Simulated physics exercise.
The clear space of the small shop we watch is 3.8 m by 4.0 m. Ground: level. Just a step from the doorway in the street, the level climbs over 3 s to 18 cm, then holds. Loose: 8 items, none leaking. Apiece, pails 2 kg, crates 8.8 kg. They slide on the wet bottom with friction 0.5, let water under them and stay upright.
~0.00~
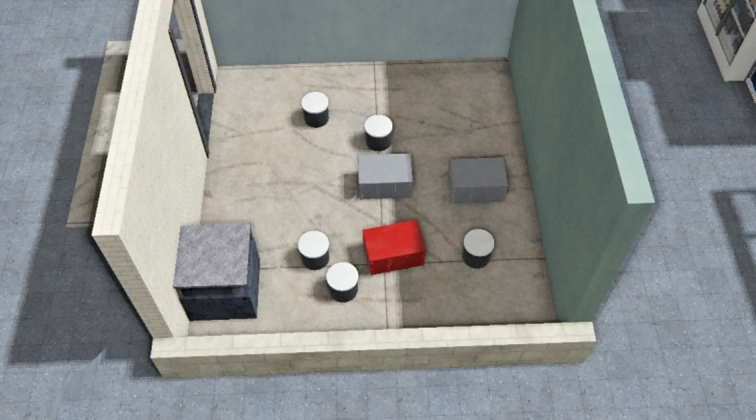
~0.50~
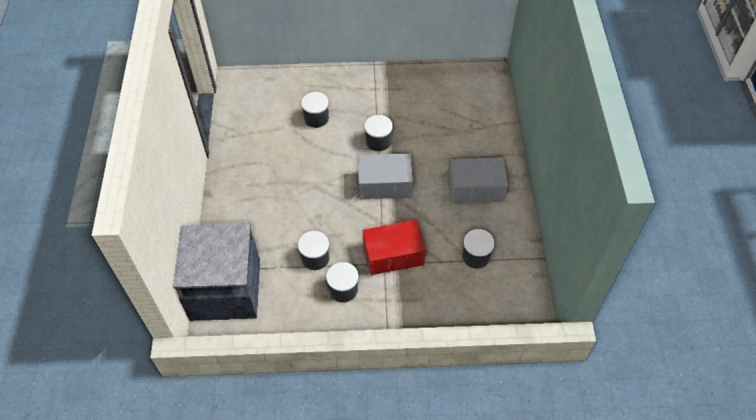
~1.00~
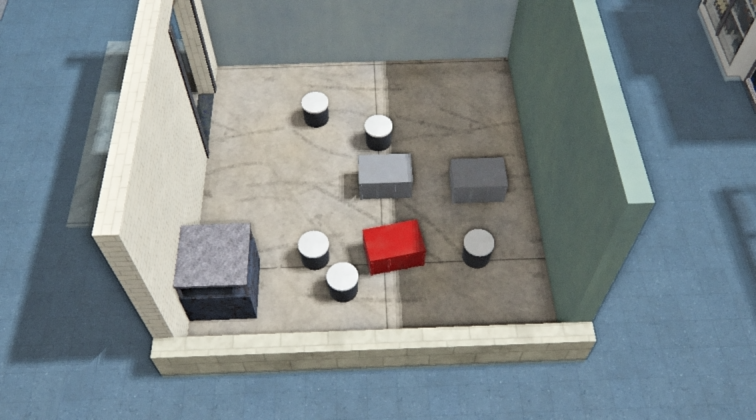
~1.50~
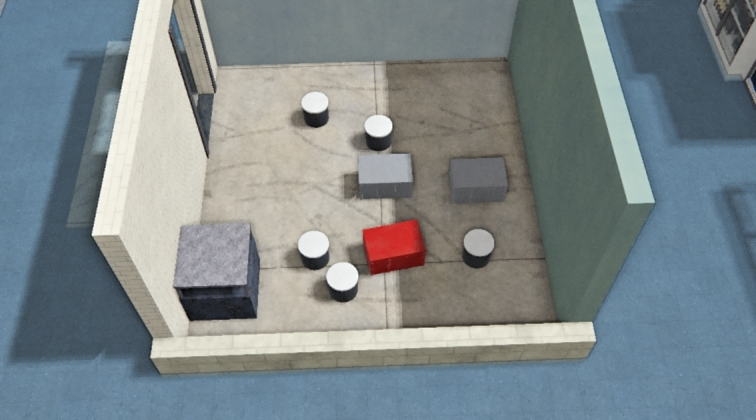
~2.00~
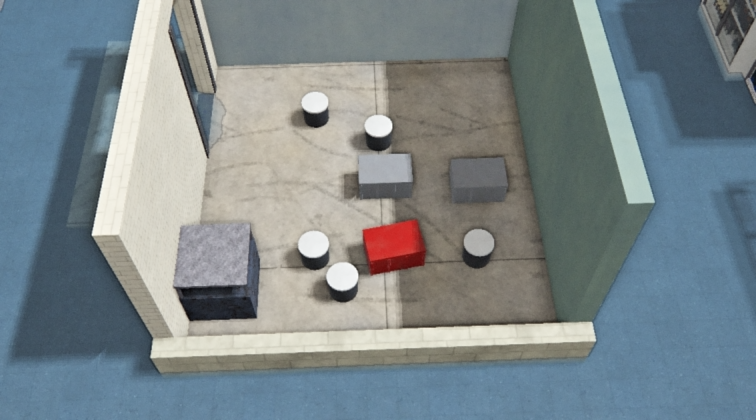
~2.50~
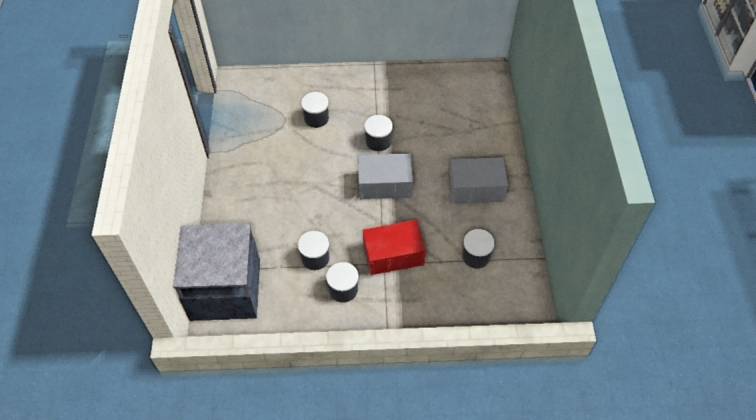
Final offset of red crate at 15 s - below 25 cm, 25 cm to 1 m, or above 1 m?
It winds up well off.
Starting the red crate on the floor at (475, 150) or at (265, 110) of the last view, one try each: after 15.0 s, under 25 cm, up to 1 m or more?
Respectively, it ends up distant and ends up distant.
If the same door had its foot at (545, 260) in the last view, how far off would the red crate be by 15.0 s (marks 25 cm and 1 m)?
Result for the red crate - displaced a long way.
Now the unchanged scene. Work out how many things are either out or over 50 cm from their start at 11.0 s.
By that point, 6.
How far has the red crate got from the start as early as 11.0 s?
Displacement near 60 cm.
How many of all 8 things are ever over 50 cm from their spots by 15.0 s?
8.
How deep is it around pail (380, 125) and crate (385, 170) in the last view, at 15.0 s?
About 12 and 11 cm.
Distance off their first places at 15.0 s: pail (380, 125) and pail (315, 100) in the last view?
First 250 cm, then 250 cm.
After 3.5 s the red crate is near (394, 240), 0.0 m from its start, aground; 0 afloat.
After 6.8 s the red crate is near (394, 240), 0.0 m from its start, aground; 2 afloat.
After 11.0 s the red crate is near (344, 275), 0.7 m from its start, afloat; 8 afloat.
After 15.0 s the red crate is near (238, 161), 2.0 m from its start, afloat; 8 afloat.
